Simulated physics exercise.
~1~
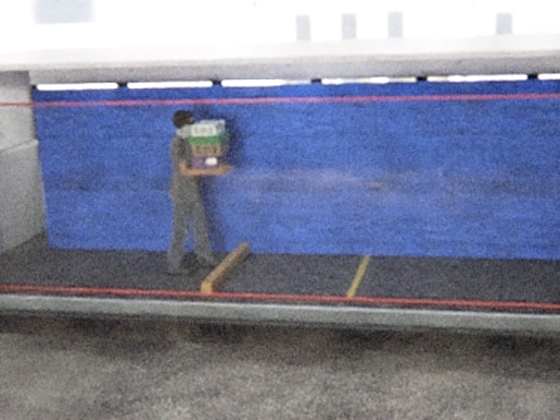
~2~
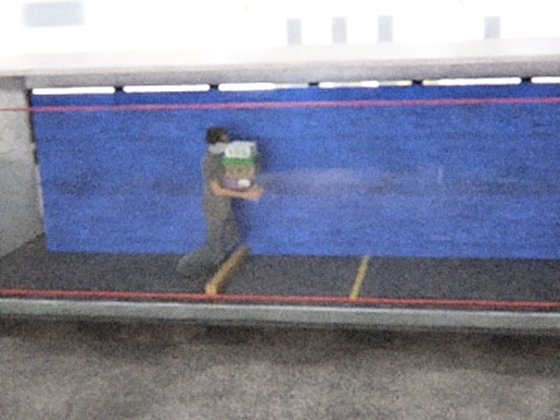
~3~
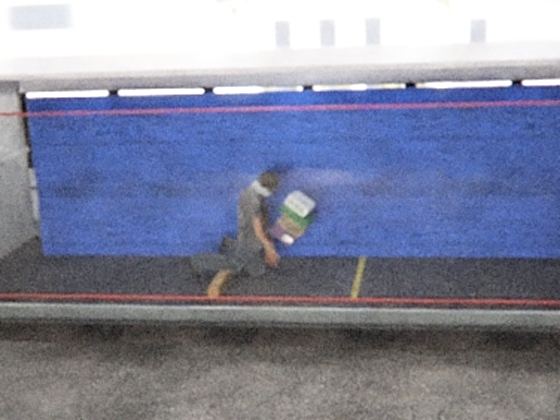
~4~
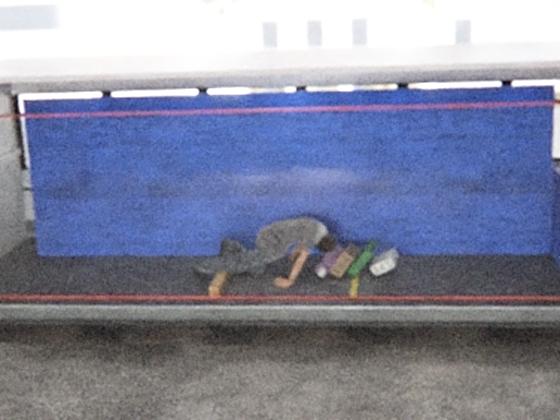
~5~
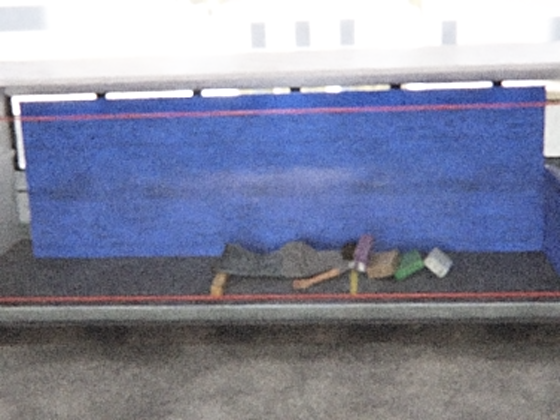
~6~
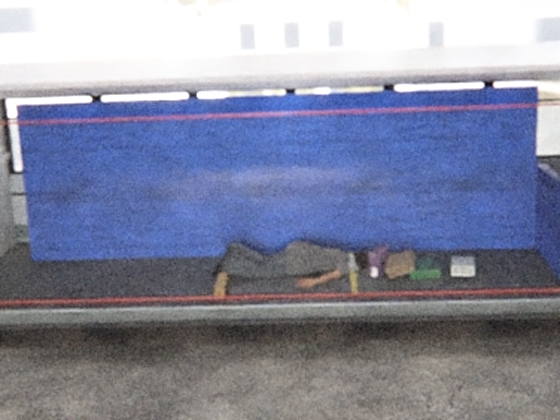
A person in grey clothes stands on the left of a dark platform, seen from the side before a blue wall, holding a stack with a white crate on top, a green toolbox, a brown crate and a purple parcel. A wooden rail lies at their feet and a yellow line crosses the floor to the right. The person tips forward over the rail, sinks low and falls flat as the tilting stack leaves their arms. The load spills rightward along the floor and spreads out. All four items end beyond the yellow line, the white crate farthest, with the person lying face down.
